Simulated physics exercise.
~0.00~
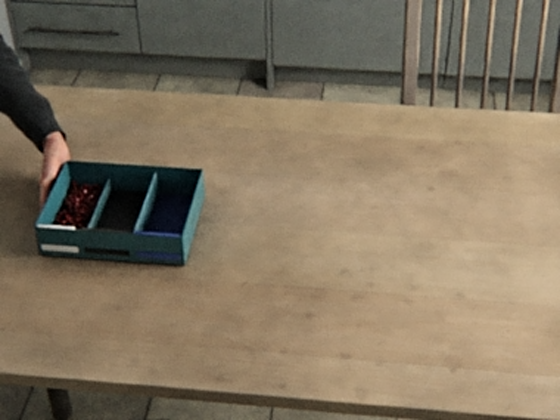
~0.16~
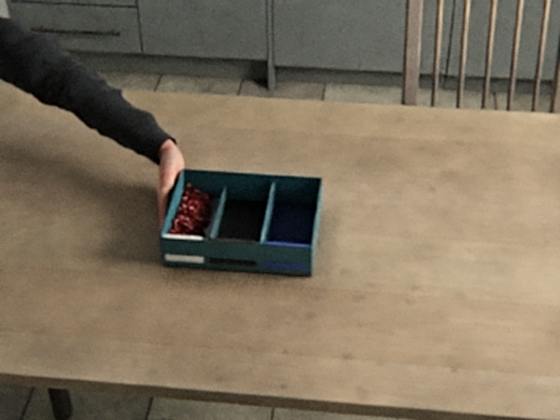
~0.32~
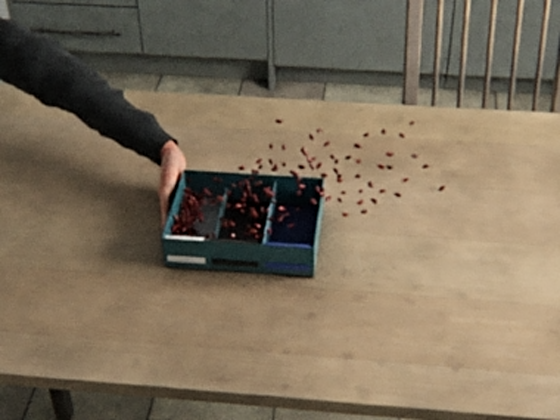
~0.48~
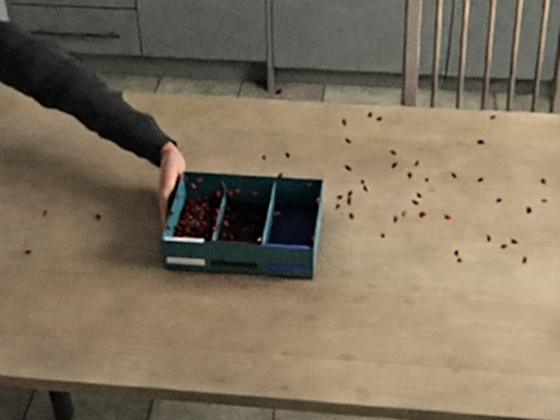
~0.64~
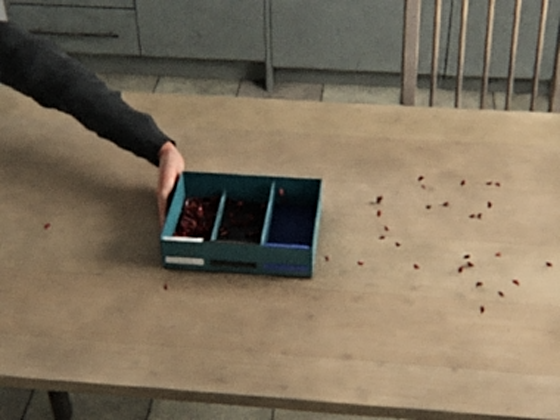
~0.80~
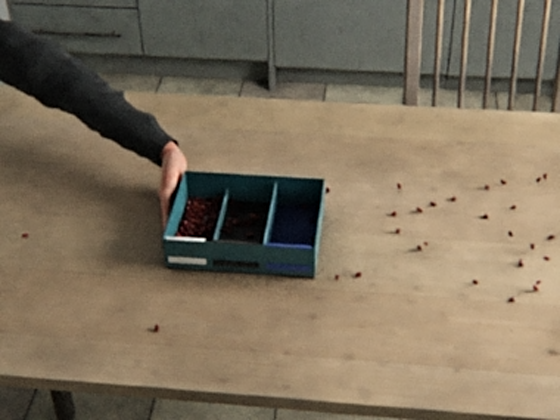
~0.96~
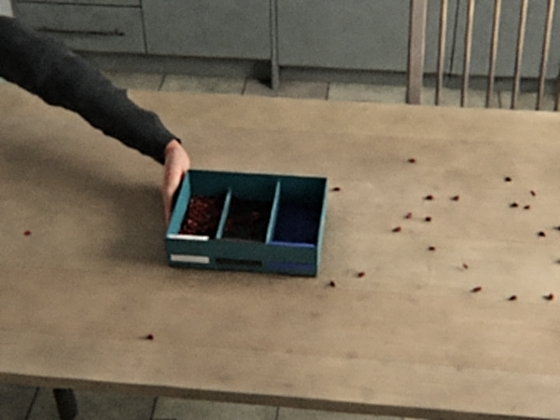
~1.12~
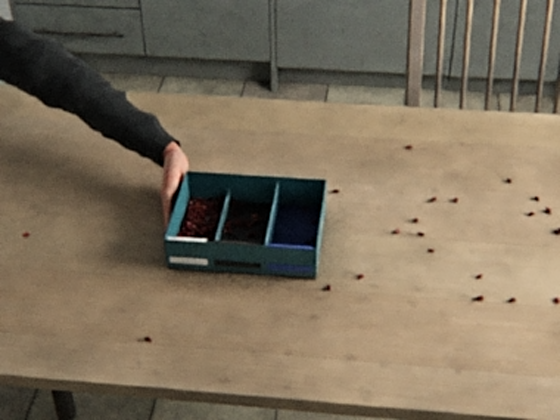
On a wooden table, a hand slides a divided tray right and stops, scattering red beans.
